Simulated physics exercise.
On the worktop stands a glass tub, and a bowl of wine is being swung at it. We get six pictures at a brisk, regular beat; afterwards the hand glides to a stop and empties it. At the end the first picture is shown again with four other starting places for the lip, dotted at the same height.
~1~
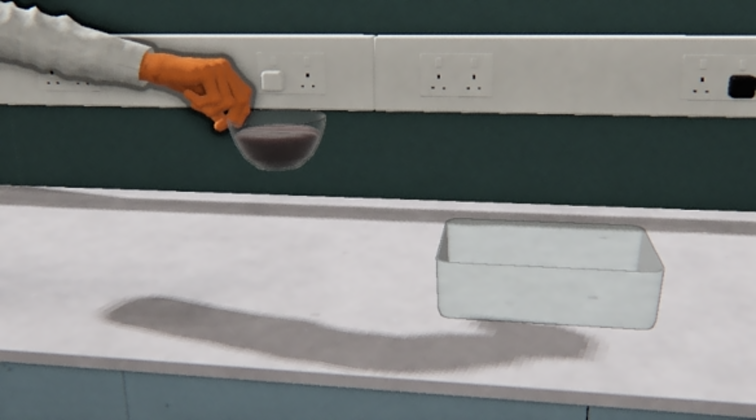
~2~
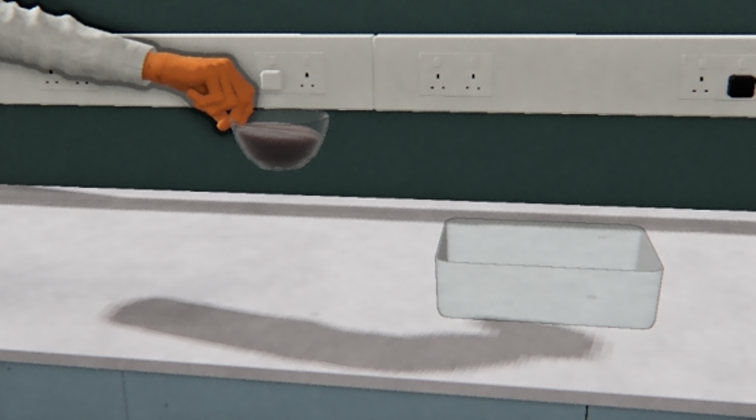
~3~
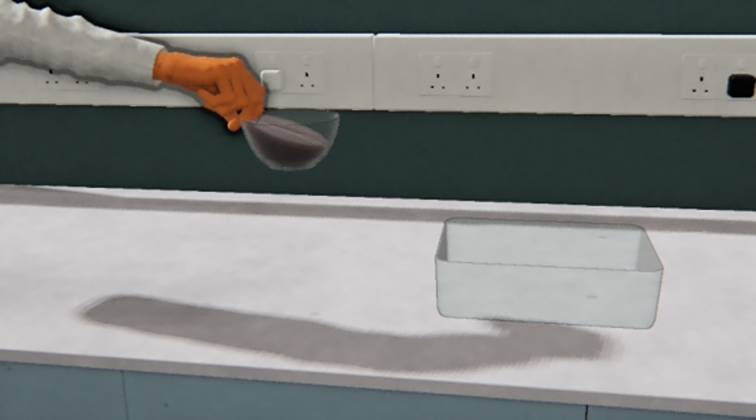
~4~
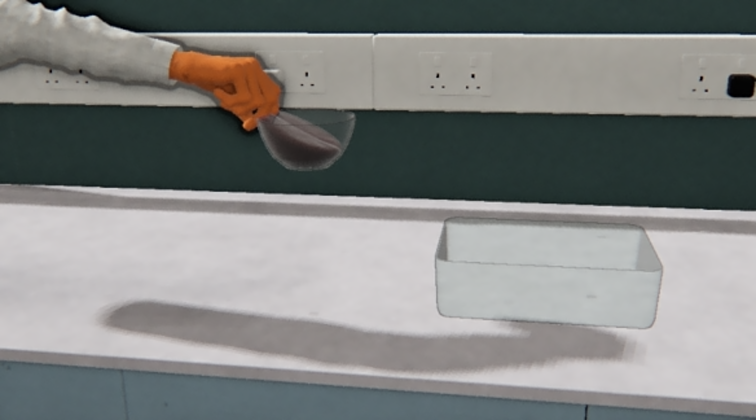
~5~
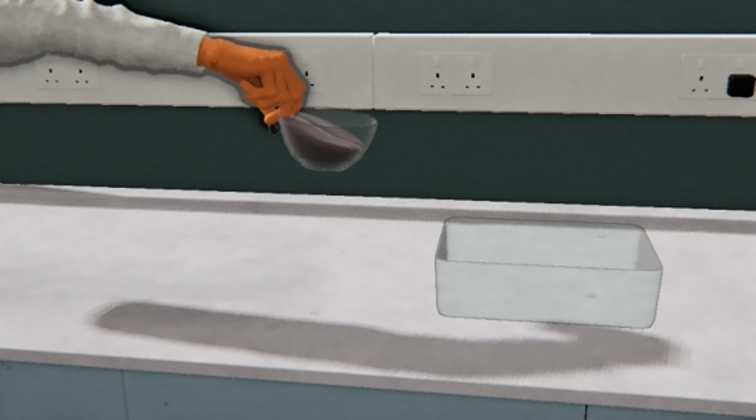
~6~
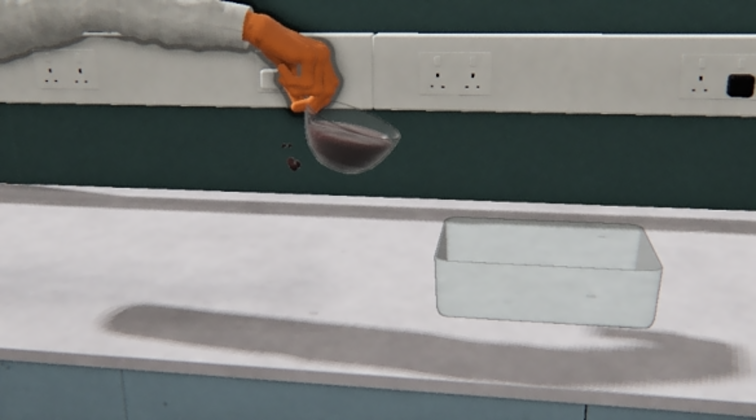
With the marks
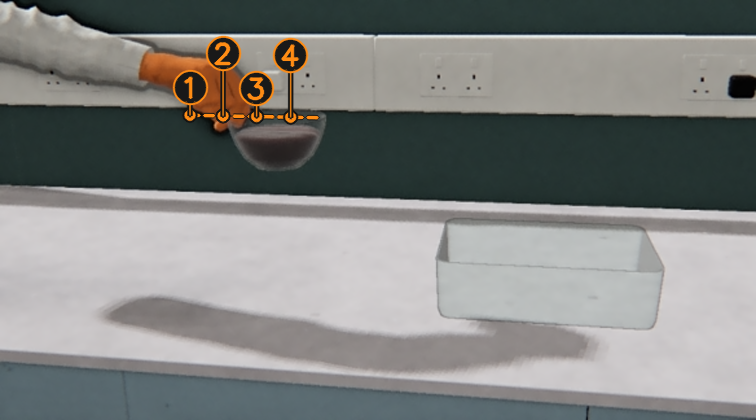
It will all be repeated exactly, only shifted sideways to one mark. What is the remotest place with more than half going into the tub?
4 is the one.
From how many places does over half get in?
One of the four.
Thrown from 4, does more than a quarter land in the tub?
Yes, it does.
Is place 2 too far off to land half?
Yes, that goes wrong.
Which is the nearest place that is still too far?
The answer is 3.
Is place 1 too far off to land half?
Yes, that goes wrong.
On the marked copy, 1 at (190, 115); 2 at (223, 115); 3 at (256, 116); 4 at (290, 117).
If 1 is chosen, about 0 % lands in the tub, 100 % falls short.
If 2 is chosen, about 0 % lands in the tub, 99 % falls short.
If 3 is chosen, about 27 % lands in the tub, 68 % falls short and 5 % goes beside or beyond.
If 4 is chosen, about 68 % lands in the tub, 24 % falls short and 8 % goes beside or beyond.
